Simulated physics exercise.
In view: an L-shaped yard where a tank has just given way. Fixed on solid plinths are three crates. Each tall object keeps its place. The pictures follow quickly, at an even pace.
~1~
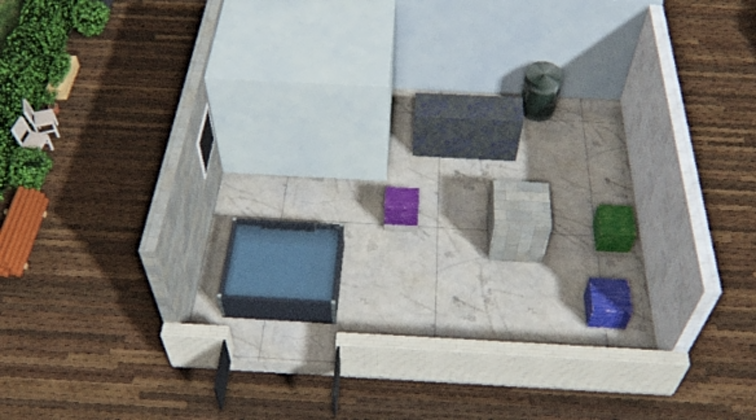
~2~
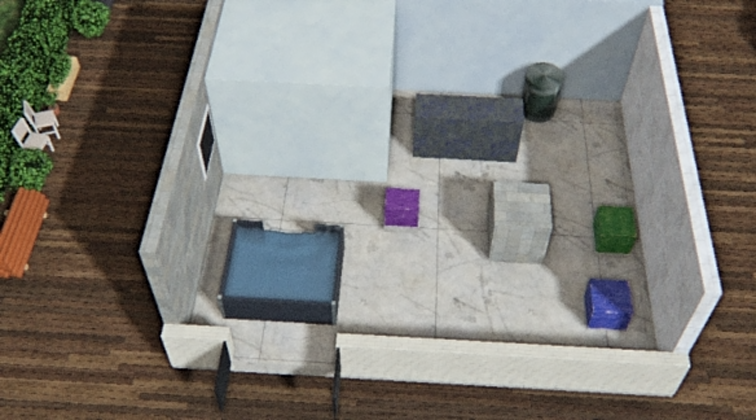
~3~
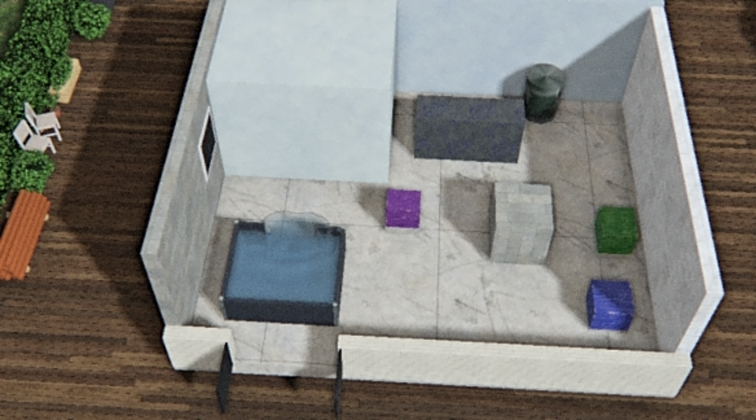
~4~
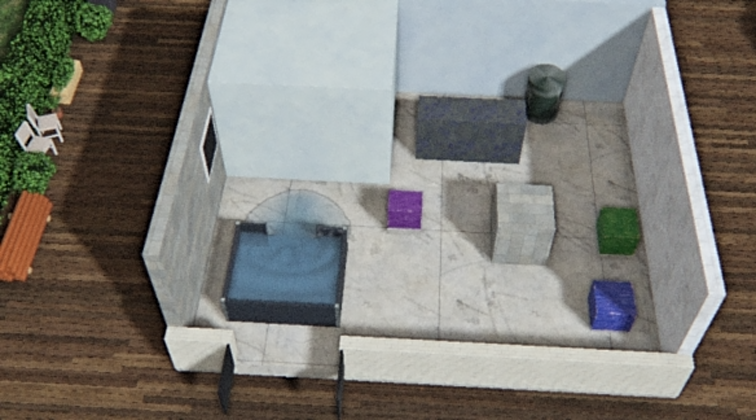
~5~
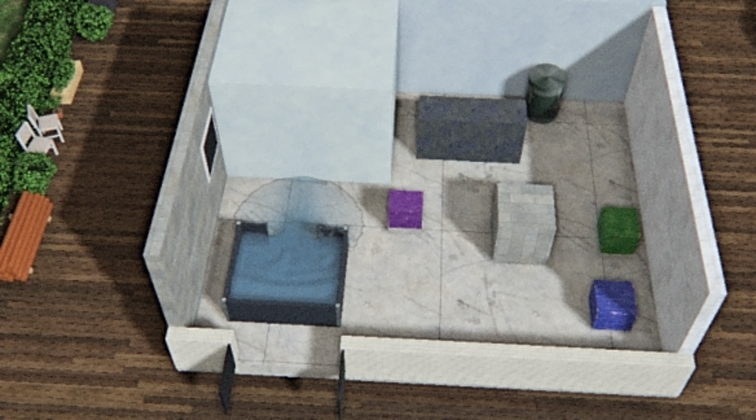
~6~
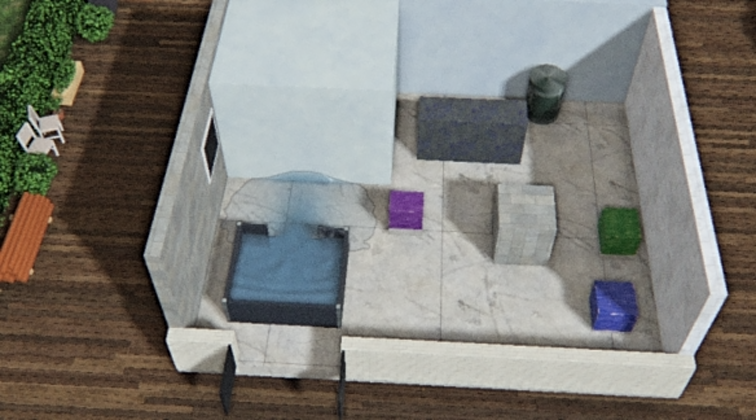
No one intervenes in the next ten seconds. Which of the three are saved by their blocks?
One by one: The green crate is not flooded, the purple crate is not flooded, the blue crate is flooded.
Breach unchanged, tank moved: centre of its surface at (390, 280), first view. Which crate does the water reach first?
Crate marked purple.
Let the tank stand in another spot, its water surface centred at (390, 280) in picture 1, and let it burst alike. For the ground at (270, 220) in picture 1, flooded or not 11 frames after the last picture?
Verdict on that spot: Inundated.
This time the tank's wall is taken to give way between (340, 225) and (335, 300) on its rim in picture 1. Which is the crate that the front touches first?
Answer: The purple-painted one.
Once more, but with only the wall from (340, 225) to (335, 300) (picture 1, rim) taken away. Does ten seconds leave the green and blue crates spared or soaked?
In my view the green crate gets reached, and the blue crate gets reached.
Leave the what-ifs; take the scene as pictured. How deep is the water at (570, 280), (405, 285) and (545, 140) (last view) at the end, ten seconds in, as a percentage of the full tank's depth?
In order: Roughly 6, 6 and 4 in a hundred.
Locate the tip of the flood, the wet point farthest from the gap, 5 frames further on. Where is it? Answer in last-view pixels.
Close to (427, 185).
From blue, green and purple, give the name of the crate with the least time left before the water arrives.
I'd go with the crate marked purple.
A moment on, water covers 10 % of the floor; the green crate not reached, the purple crate water round its plinth, the blue crate not reached.
Next, water covers 20 % of the floor; the green crate not reached, the purple crate water round its plinth, the blue crate not reached.
Then, water covers 40 % of the floor; the green crate water round its plinth, the purple crate water round its plinth, the blue crate not reached.
Later, water covers 60 % of the floor; the green crate water round its plinth, the purple crate water round its plinth, the blue crate water round its plinth.
In the end, water covers 90 % of the floor; the green crate stayed above the water, the purple crate stayed above the water, the blue crate was topped.
